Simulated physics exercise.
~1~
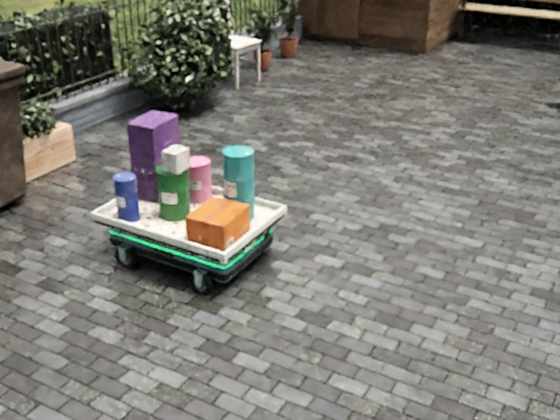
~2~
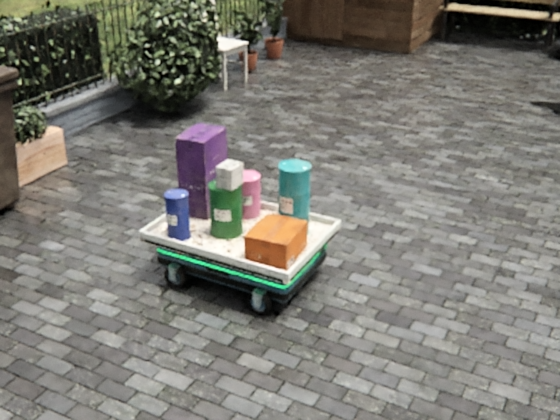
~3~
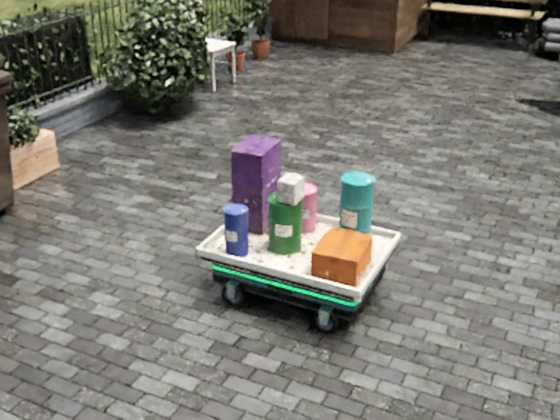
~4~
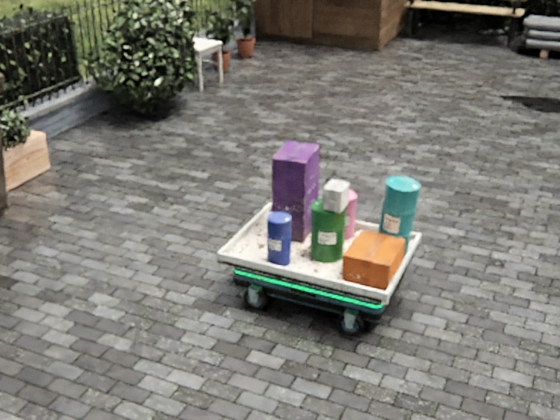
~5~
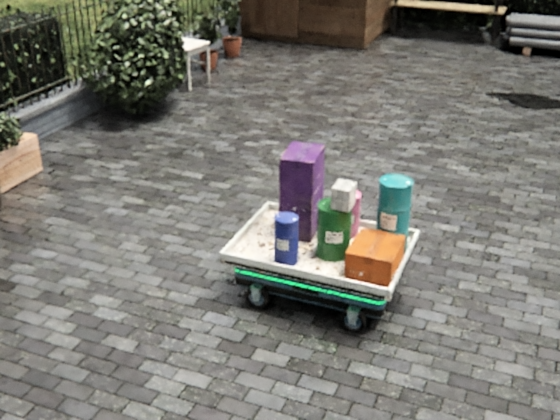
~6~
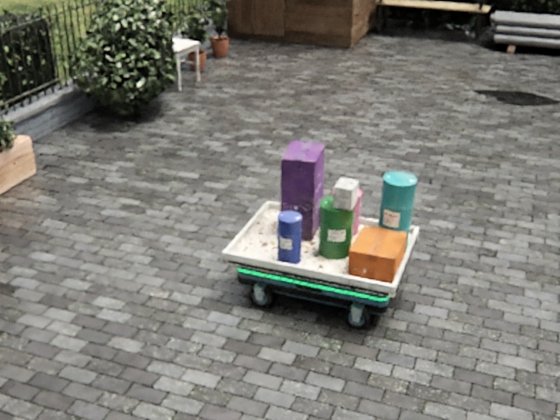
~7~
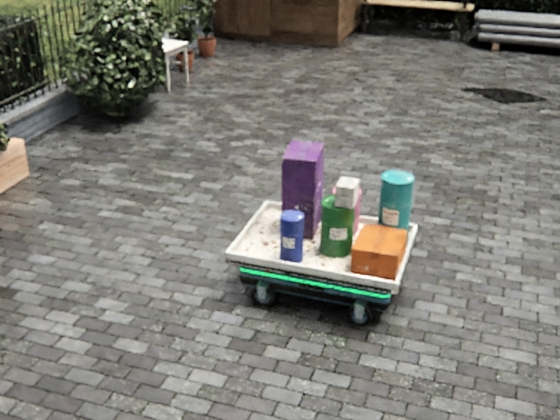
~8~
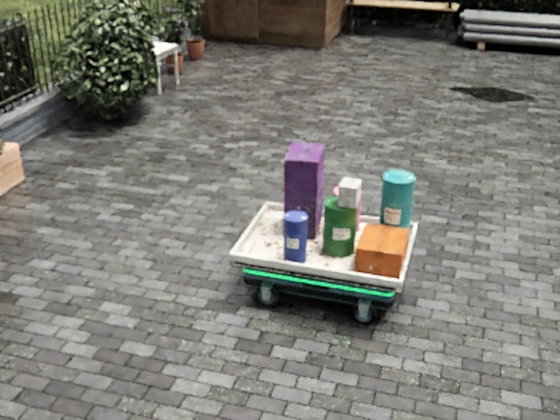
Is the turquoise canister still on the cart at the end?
Yes, the turquoise canister is still aboard. It tips slightly as the cart halts, then ends up standing upright near the right side of the deck.
